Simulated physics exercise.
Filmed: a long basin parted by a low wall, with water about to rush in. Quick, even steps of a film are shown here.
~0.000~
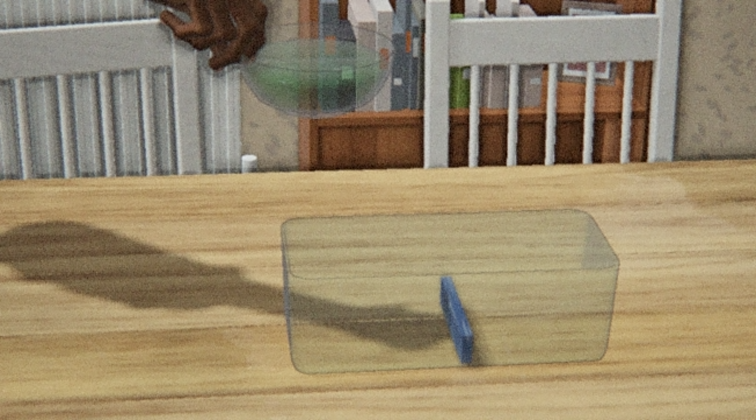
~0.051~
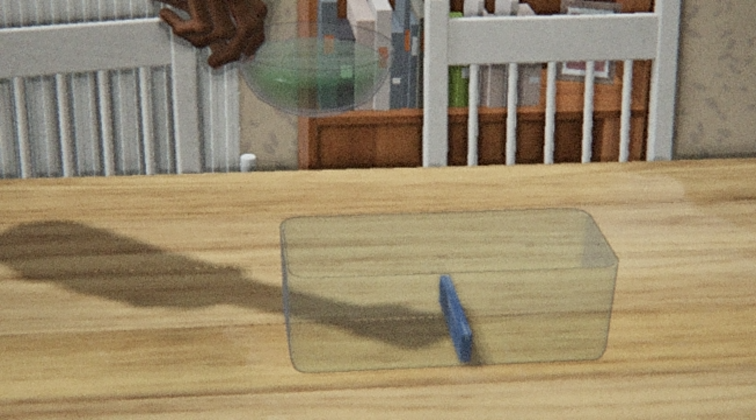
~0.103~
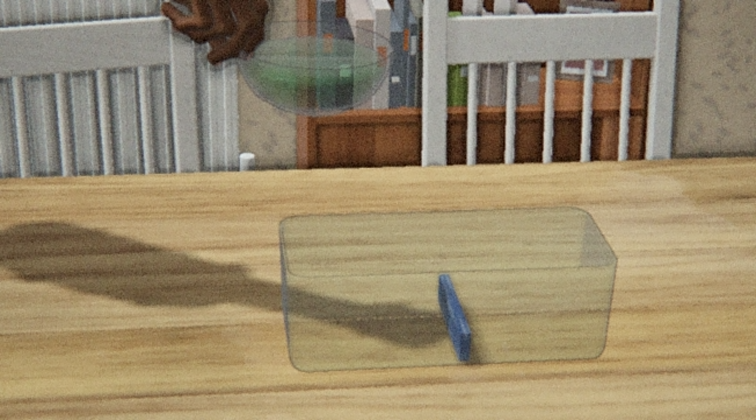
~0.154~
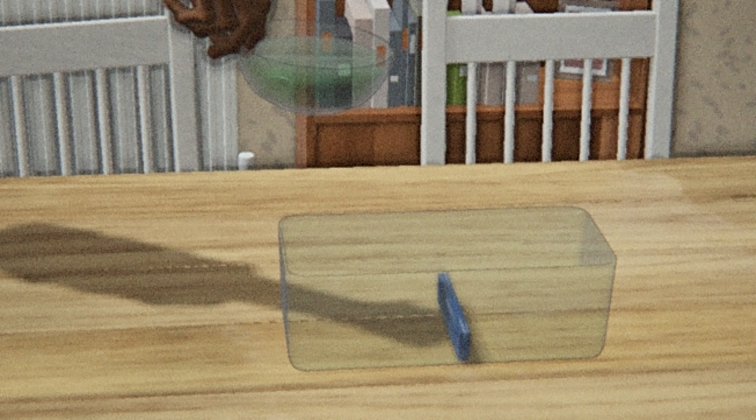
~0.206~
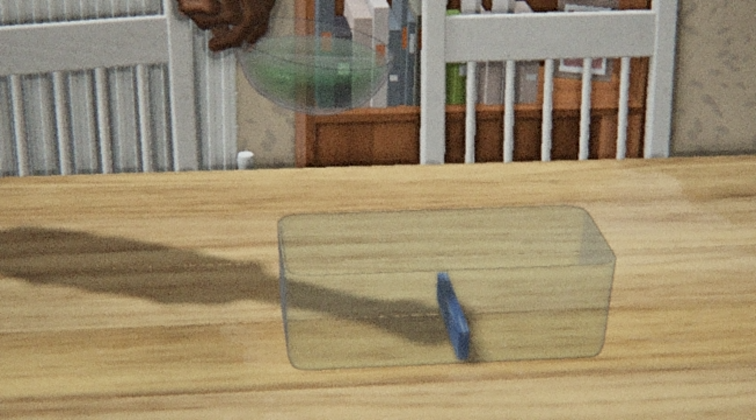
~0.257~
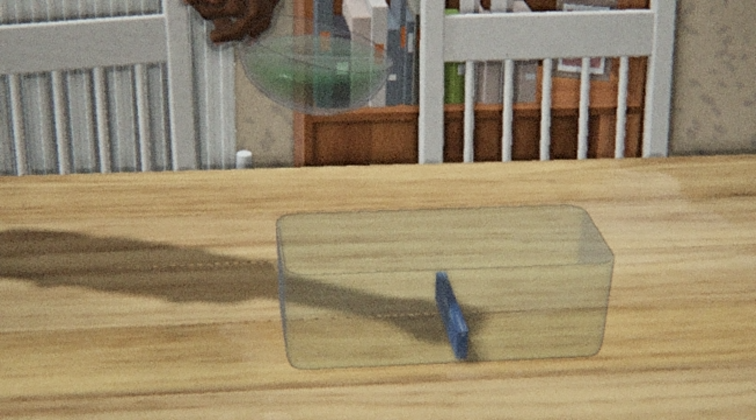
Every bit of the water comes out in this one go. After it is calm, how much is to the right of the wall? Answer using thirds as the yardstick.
Between a third and two thirds of it.
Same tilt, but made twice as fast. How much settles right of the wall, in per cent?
I'd put it at some 25 percent.
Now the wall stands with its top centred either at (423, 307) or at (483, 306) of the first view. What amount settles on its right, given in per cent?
About 75 % and 10 %.
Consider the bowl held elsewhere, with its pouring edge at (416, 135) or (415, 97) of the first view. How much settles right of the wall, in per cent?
First place gives some 45 %, second place some 55 %.
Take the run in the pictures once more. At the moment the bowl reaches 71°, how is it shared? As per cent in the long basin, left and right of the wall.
Left: 10 %; right: 15 %.
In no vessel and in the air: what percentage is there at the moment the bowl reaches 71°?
I'd put it at roughly 50 percent of it.
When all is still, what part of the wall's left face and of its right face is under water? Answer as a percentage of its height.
Once it is still, the left part shows 40 per cent and the right part 40.
A moment on, the bowl is tipped part way and 28 per cent is still to pour, 10 is left of the wall and 13 right of it.
Next, the bowl is tipped right over and 0 per cent is still to pour, 51 is left of the wall and 43 right of it.
Then the bowl is tipped right over and 0 per cent is still to pour, 54 is left of the wall and 44 right of it.
Later the bowl is tipped right over and 0 per cent is still to pour, 54 is left of the wall and 44 right of it.
At rest 54 per cent lies left of the wall, 44 right of it and 2 outside.
